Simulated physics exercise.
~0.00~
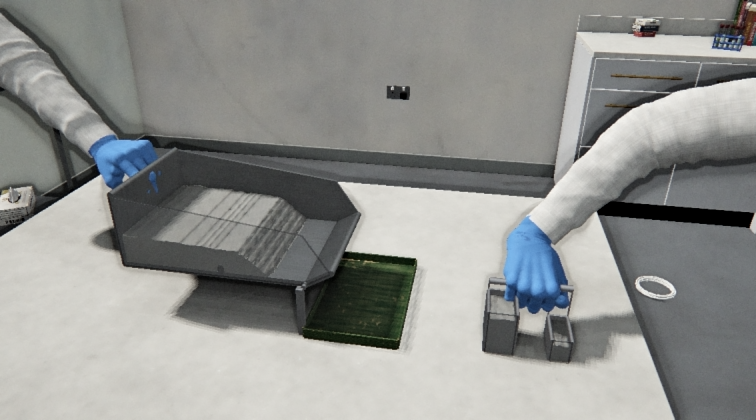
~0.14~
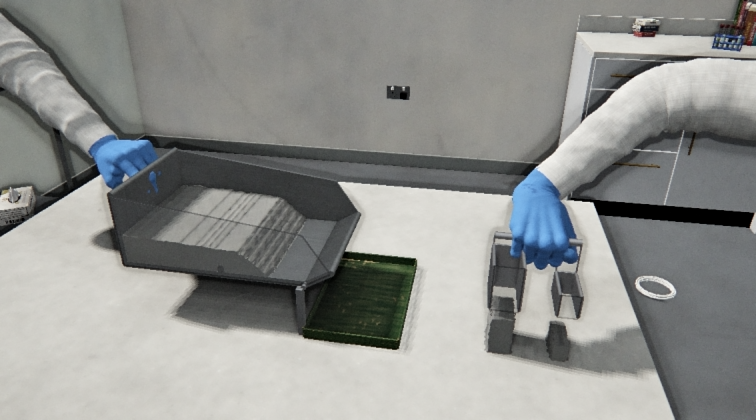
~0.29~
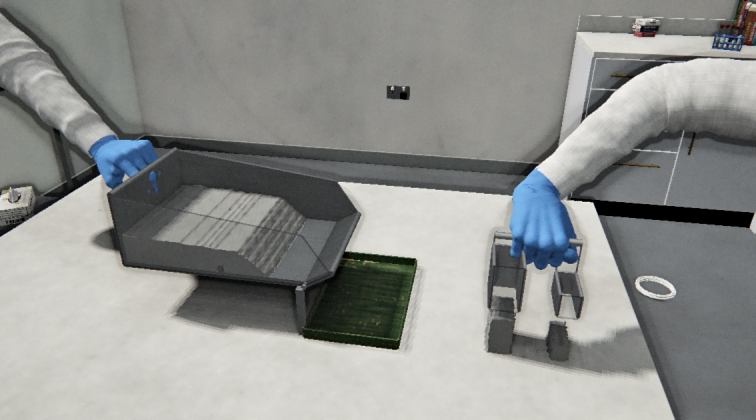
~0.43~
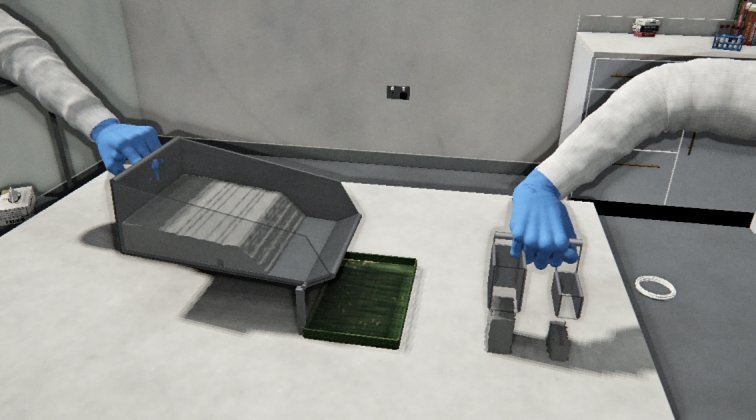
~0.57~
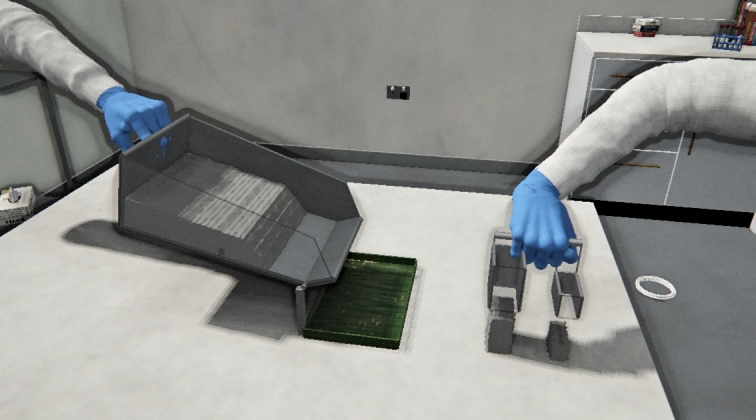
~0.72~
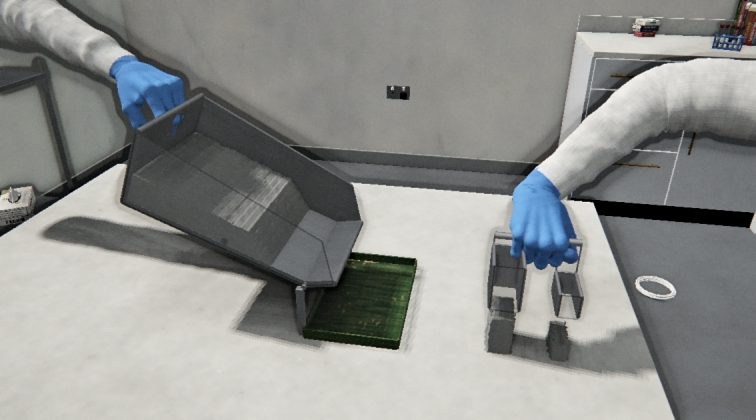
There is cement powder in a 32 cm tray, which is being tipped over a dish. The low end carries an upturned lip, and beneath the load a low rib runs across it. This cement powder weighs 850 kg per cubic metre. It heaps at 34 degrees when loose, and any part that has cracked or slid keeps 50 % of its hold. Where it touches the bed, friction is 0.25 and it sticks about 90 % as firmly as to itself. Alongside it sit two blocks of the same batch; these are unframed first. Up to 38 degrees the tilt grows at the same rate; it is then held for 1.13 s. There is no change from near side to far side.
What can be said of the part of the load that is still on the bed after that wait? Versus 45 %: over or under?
Over.
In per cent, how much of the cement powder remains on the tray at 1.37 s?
About 95 %.
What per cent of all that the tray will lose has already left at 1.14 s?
Reading: Approx. 0 per cent.
By 0.91 s, the tilt is 34 degrees and 100 % is on the bed.
By 1.14 s, the tilt is 38 degrees and 100 % is on the bed.
By 1.37 s, the tilt is 38 degrees and 96 % is on the bed.
By 1.60 s, the tilt is 38 degrees and 83 % is on the bed.
By 2.16 s, at the end, the tilt is 38 degrees and 83 % is on the bed.
